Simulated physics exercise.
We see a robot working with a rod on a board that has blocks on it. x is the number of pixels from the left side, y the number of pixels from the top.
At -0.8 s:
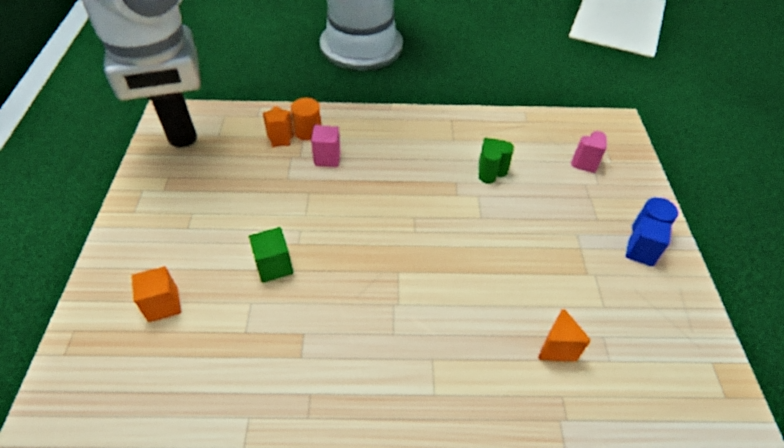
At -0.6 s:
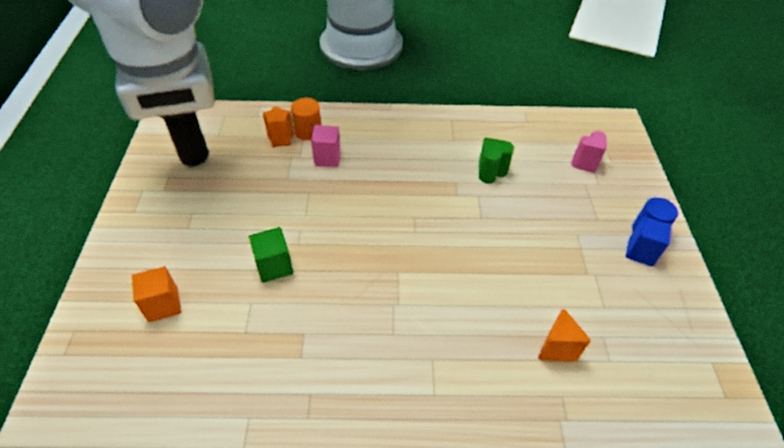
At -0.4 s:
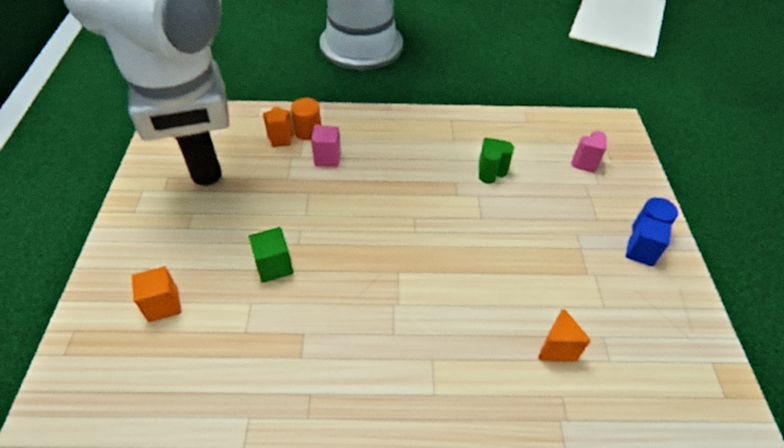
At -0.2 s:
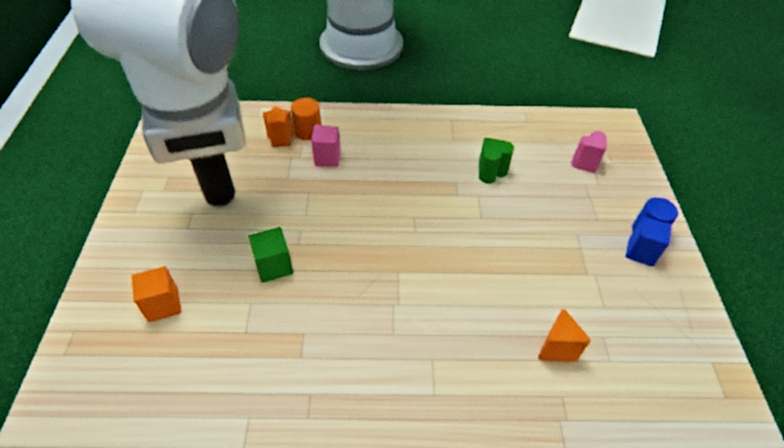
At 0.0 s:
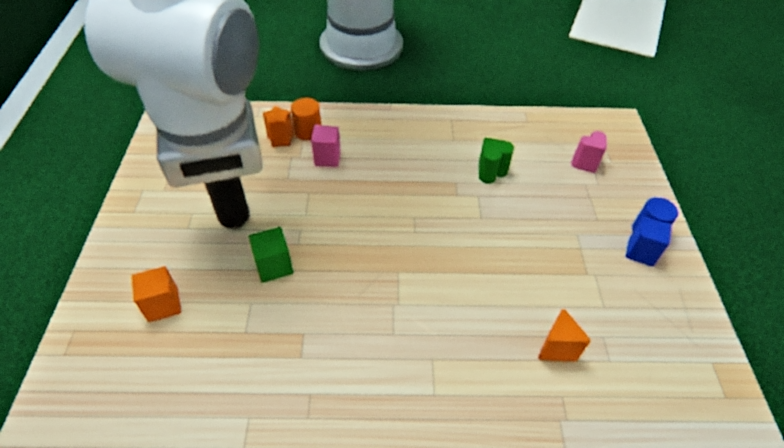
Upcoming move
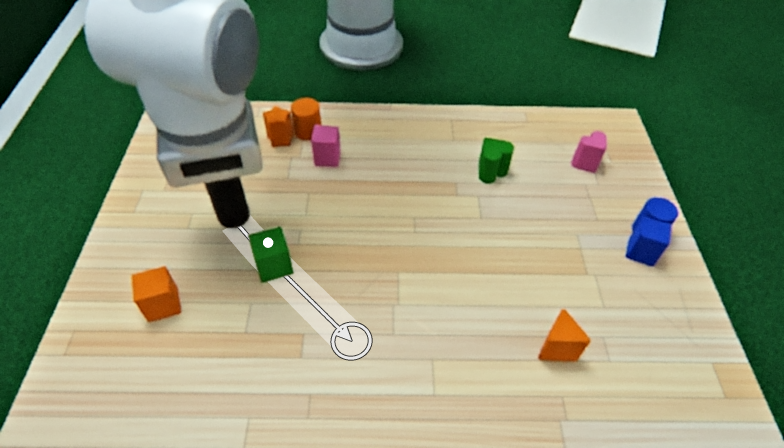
Robot arm moving a black rod down and to the right across a wooden board, nearing a still green block.
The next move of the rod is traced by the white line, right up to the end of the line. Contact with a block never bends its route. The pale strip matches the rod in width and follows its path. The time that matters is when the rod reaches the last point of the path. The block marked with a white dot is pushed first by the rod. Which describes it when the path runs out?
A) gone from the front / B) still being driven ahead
B.
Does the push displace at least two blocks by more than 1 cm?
No, that is not what happens.
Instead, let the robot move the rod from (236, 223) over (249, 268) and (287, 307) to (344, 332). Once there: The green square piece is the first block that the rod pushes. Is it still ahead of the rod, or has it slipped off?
The rod should slip past it.
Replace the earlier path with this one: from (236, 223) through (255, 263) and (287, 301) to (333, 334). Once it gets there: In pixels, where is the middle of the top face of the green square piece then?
I predict (325, 267).
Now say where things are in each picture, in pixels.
In the first picture, lower end of the rod (183, 138), tops of blocks, green square piece (268, 243).
In the second picture, rod (194, 156), blocks as before.
In the third picture, rod (207, 175), blocks as before.
In the fourth picture, rod (220, 195), blocks as before.
In the fifth picture, rod (234, 216), green square piece (268, 243).
The drawn path runs from (236, 223) to (352, 341); the dot is on the green square piece.
What follows on the original path. One third of the way, rod (267, 253); green square piece (282, 258), turned 20° anticlockwise.
Two thirds of the way, rod (308, 293); green square piece (325, 303).
At the end, rod (351, 335); green square piece (370, 352).
